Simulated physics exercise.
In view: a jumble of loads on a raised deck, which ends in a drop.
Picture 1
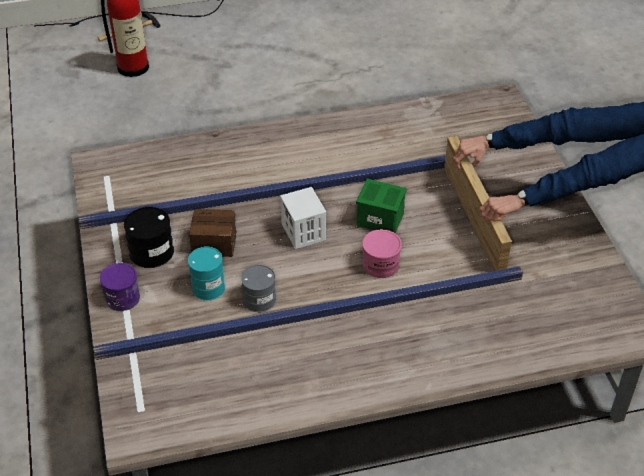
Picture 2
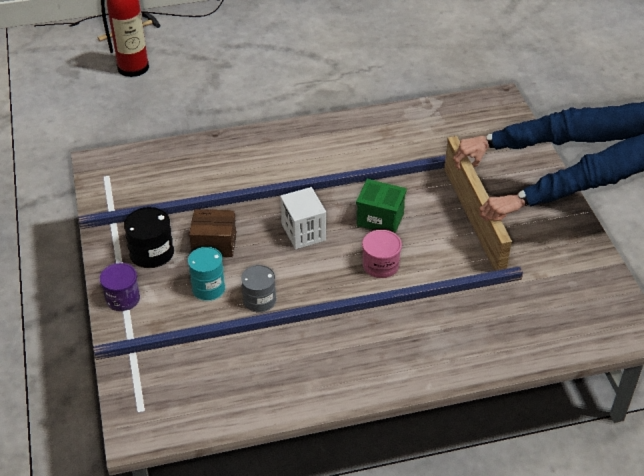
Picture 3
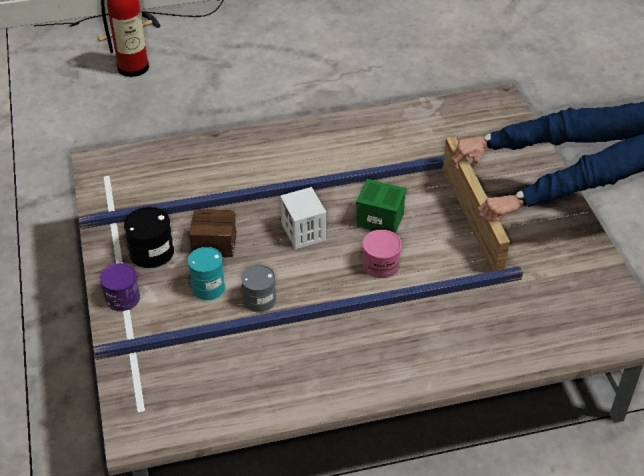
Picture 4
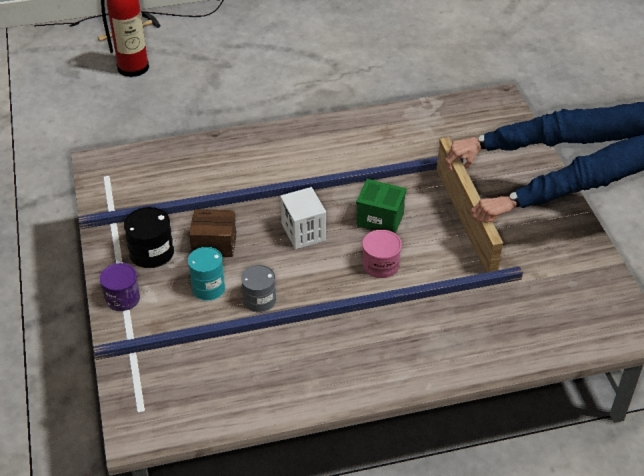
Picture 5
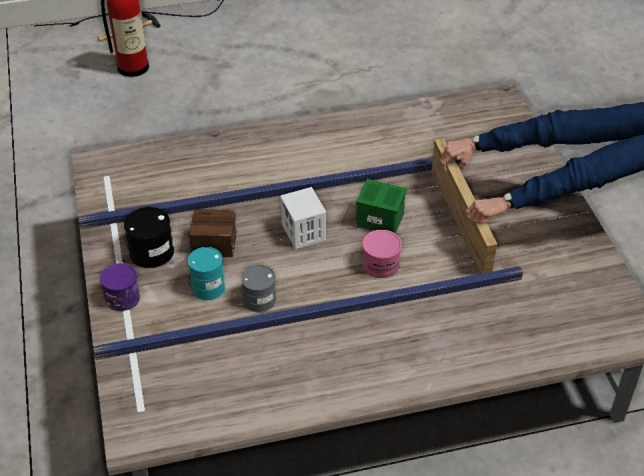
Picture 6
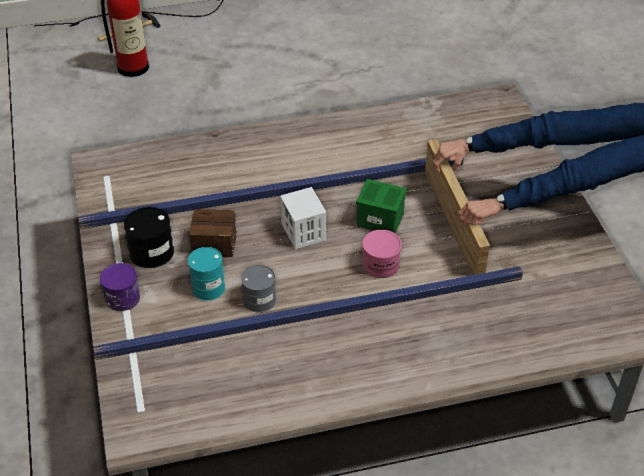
Wooden plank pushed slowly left by two hands between blue rails, toward motionless pails, canisters and boxes on a wooden table.
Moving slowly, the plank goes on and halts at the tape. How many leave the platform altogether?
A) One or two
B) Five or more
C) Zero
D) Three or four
B.
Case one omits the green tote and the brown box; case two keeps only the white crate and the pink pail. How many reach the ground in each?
The counts: 3 and 3.
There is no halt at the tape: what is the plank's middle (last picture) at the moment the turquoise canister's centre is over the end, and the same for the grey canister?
The middle is at (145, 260) when it's the turquoise canister, and at (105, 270) when it's the grey canister.
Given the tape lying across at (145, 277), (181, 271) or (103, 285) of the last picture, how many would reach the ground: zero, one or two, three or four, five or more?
One after the other, the answers are three to four; either one or two; five or over.
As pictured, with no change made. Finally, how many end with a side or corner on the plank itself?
Contact count: 3.
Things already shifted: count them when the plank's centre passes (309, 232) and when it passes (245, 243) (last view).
I count 4 first and 7 after.
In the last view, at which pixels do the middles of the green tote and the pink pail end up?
The green tote ends at (97, 266) and the pink pail at (104, 298).
Soon after, none off yet; purple pail at rest near (121, 288); black canister at rest near (149, 238); turquoise canister at rest near (207, 274).
By the end, the number that fall off is five or more; fallen, white crate, brown box, turquoise canister, black canister and purple pail.
